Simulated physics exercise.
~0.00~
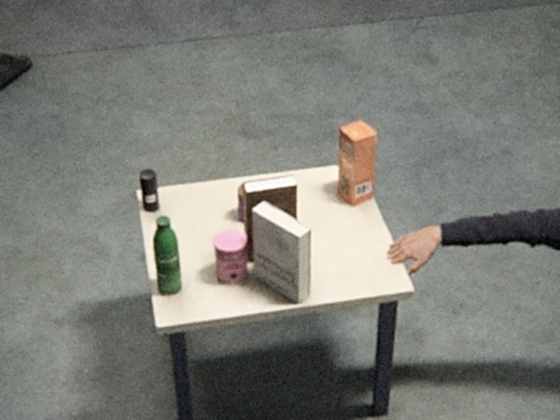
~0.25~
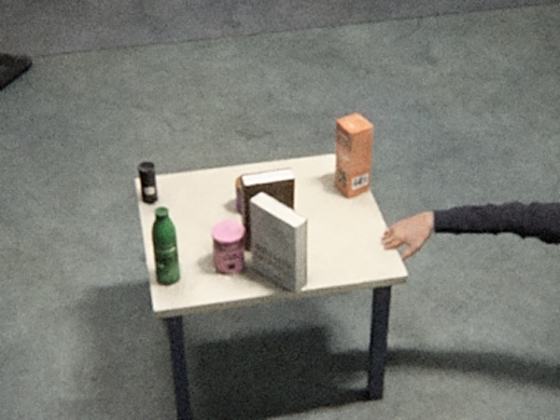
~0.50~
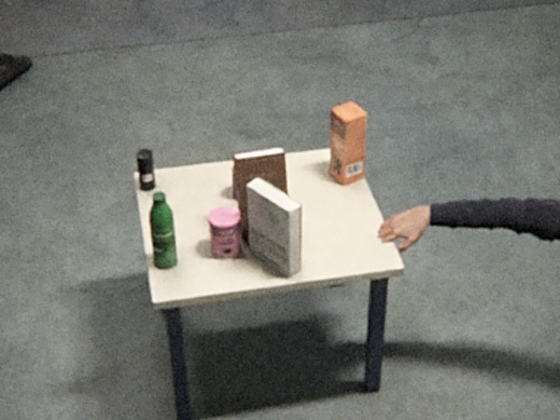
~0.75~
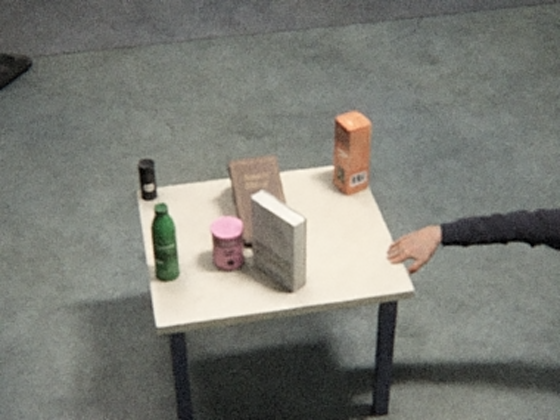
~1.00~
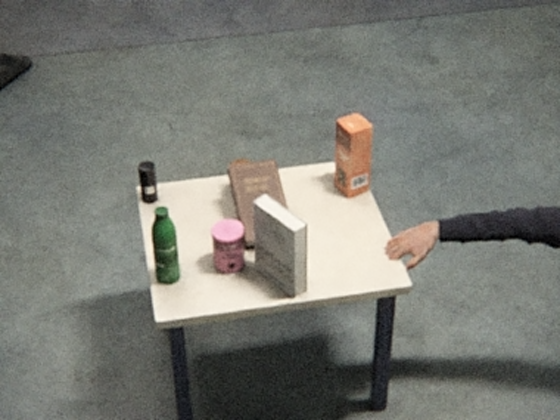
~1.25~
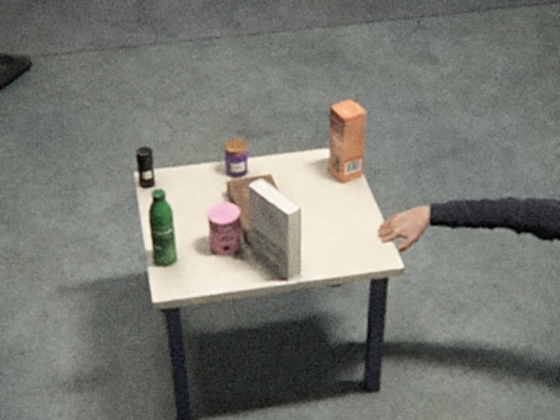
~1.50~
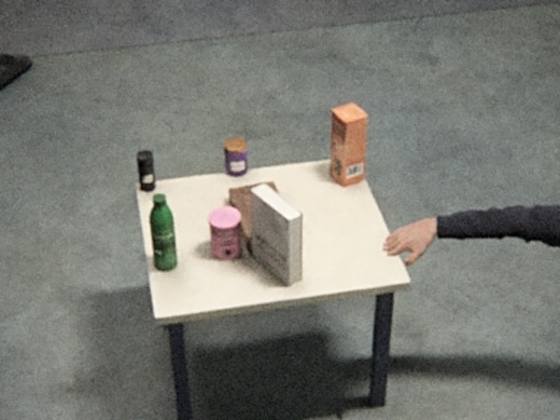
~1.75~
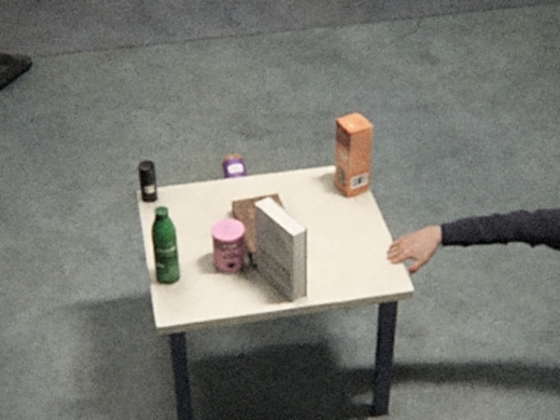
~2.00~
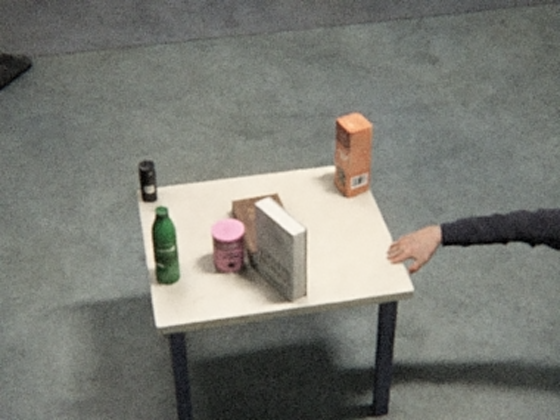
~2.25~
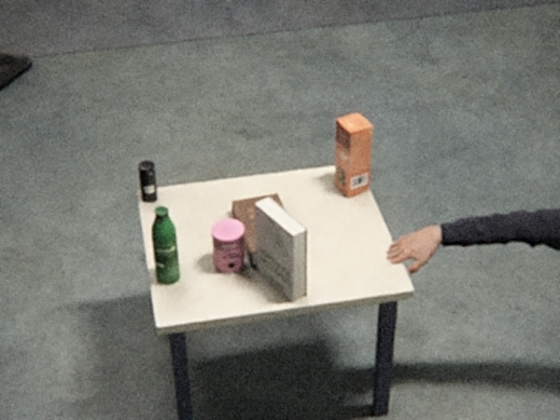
A hand jerks the table back and forth, toppling the brown book, and a purple jar falls off.
